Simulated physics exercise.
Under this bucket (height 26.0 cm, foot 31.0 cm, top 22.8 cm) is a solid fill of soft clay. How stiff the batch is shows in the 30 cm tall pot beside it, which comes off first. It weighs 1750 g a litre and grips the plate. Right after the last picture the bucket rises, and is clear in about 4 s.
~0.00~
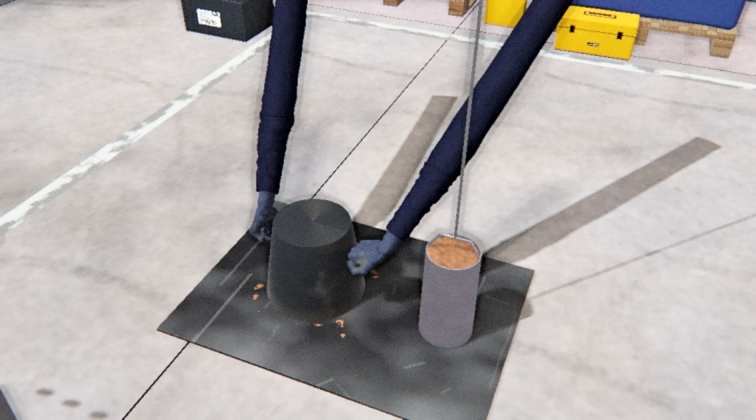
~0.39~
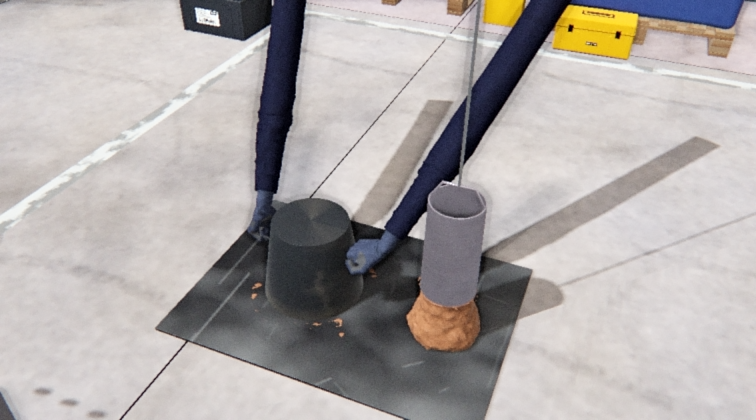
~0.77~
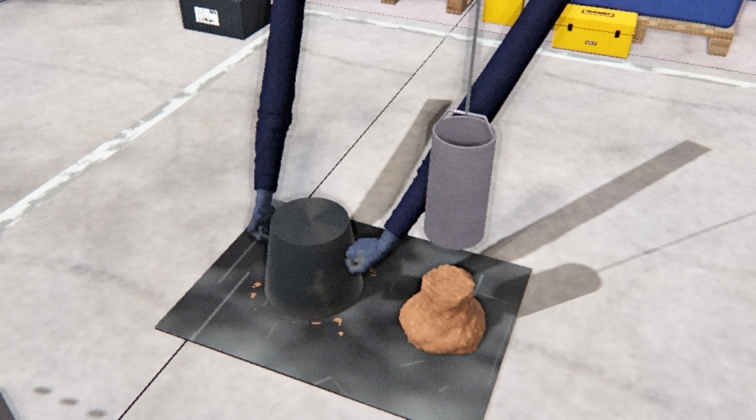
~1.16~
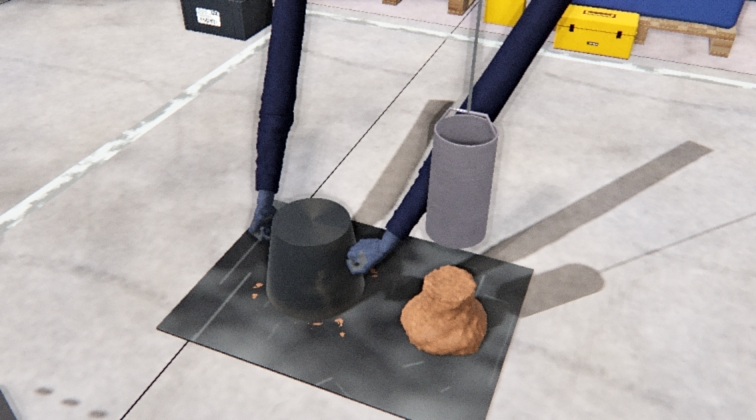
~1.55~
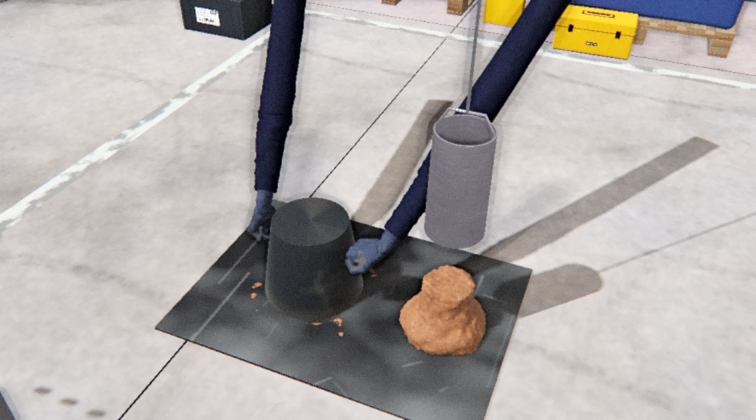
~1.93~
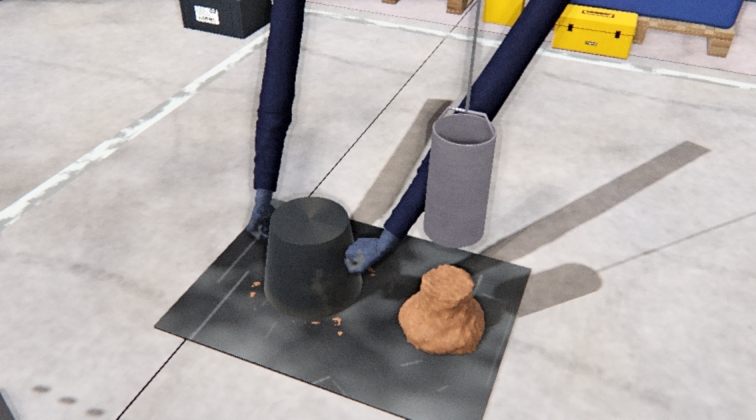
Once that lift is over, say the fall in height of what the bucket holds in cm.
Some 5 cm.
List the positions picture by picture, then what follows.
The first frame shows middle of the pot's mouth at (454, 252), still down; middle of the bucket's top at (312, 222), not yet moved.
The second frame shows middle of the pot's mouth at (458, 202), raised 17 cm; middle of the bucket's top at (311, 222), not yet moved.
The third frame shows middle of the pot's mouth at (465, 132), raised 37 cm; the heap from the pot 19 cm high and 25 cm wide, top at (448, 282); middle of the bucket's top at (310, 221), not yet moved.
The fourth frame shows middle of the pot's mouth at (466, 131), raised 38 cm; the heap from the pot 19 cm high and 25 cm wide, top at (450, 283); middle of the bucket's top at (312, 221), not yet moved.
The fifth frame shows middle of the pot's mouth at (465, 131), raised 38 cm; the heap from the pot 19 cm high and 25 cm wide, top at (448, 283); middle of the bucket's top at (310, 221), not yet moved.
The sixth frame shows middle of the pot's mouth at (465, 130), raised 38 cm; the heap from the pot 19 cm high and 25 cm wide, top at (447, 282); middle of the bucket's top at (310, 220), not yet moved.
By 2.9 s, the bucket is up 5.8 cm; the soft clay has come down 2.4 cm to 24 cm and is 33 cm wide.
By 3.9 s, the bucket is up 16 cm; the soft clay has come down 4.5 cm to 21 cm and is 36 cm wide.
By 4.9 s, the bucket is up 26 cm; the soft clay has come down 4.7 cm to 21 cm and is 36 cm wide.
By 6.1 s, the bucket is clear; the soft clay has come down 4.8 cm to 21 cm and is 36 cm wide.
By 6.6 s, at rest, the bucket is clear; the soft clay has come down 4.9 cm to 21 cm and is 36 cm wide.
